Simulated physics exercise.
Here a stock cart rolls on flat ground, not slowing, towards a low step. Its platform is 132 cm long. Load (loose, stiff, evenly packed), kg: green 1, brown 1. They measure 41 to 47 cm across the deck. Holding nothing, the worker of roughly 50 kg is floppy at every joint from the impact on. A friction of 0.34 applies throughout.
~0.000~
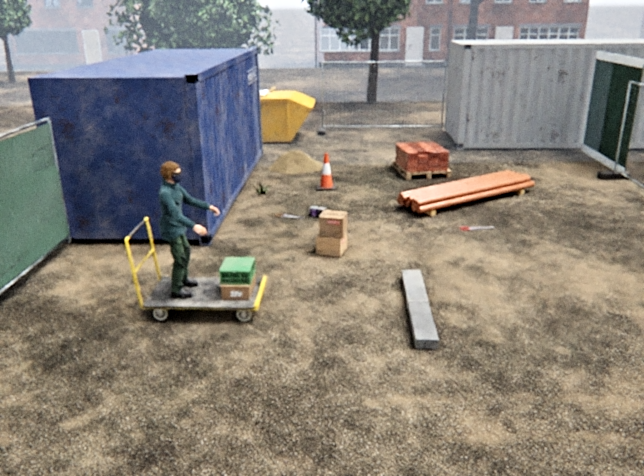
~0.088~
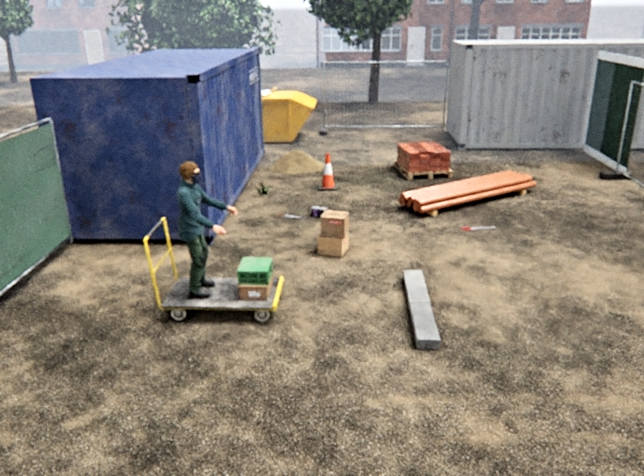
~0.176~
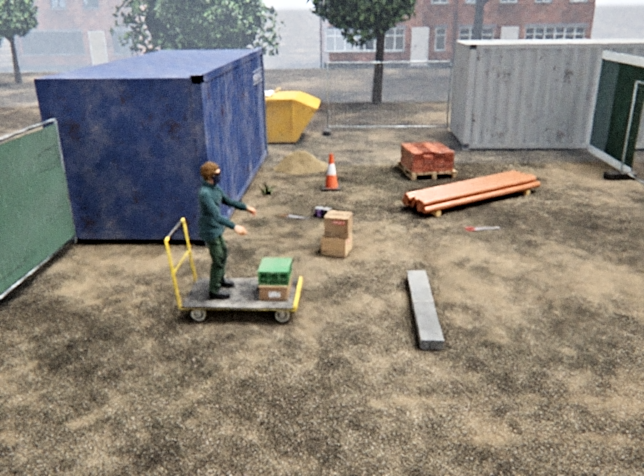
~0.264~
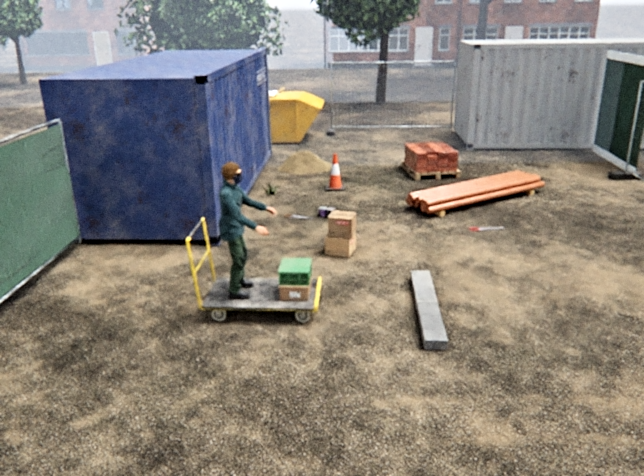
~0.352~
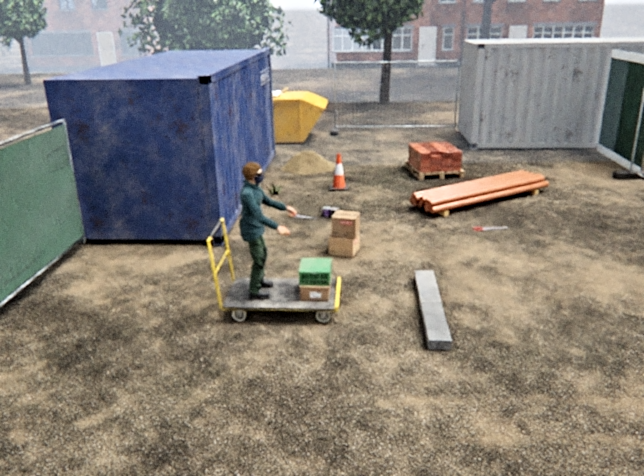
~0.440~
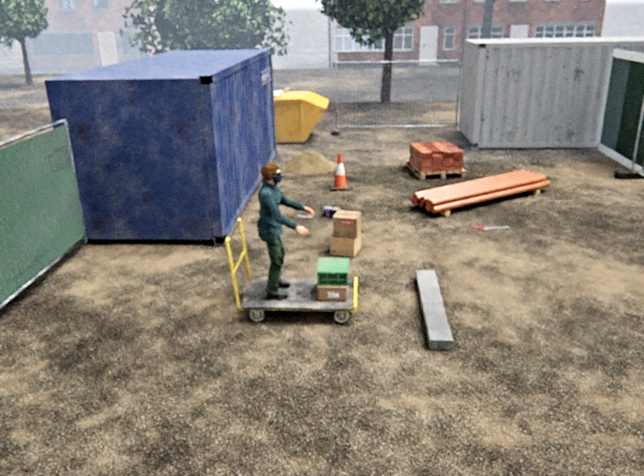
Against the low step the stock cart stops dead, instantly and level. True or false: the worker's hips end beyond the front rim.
True.
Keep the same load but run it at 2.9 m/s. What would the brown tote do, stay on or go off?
I'd expect brown to stay in place.
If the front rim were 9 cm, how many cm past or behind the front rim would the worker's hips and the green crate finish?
Hips 40 past, green 90 past.
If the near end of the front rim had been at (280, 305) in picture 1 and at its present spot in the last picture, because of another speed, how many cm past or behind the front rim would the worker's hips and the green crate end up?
Then hips 10 behind, green 180 past.
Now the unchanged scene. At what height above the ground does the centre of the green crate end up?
Height: Roughly 10 centimetres.
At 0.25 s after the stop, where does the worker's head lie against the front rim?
Some 40 cm behind it.
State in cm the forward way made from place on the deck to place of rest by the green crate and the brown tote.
I'd put the green one at around 210 cm and the brown one at around 5 cm.
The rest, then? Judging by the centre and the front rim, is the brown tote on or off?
End result - brown: Stays.
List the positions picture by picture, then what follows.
The first frame shows hips (172, 225), brown tote (239, 285), rim corner (256, 307); 186 cm short of the stop.
The second frame shows hips (190, 225), brown tote (256, 285), rim corner (274, 308); 166 cm short of the stop.
The third frame shows hips (211, 226), brown tote (276, 285), rim corner (295, 308); 147 cm short of the stop.
The fourth frame shows hips (231, 226), brown tote (296, 286), rim corner (316, 309); 127 cm short of the stop.
The fifth frame shows hips (251, 226), brown tote (316, 286), rim corner (337, 309); 107 cm short of the stop.
The sixth frame shows hips (269, 226), brown tote (333, 286), rim corner (355, 309); 88 cm short of the stop. Speed about 2.2 m/s.
Impact comes at 0.83 s.
After 1.08 s the worker's hips are 46 cm behind the rim, near (392, 247) in the last picture's view.
After 1.38 s the worker's hips are 14 cm behind the rim, near (420, 250) in the last picture's view.
After 1.83 s the worker's hips are 40 cm past the rim, near (463, 299) in the last picture's view.
When all is still (4.7 s), past the rim, green crate and the worker's hips; behind it, brown tote.
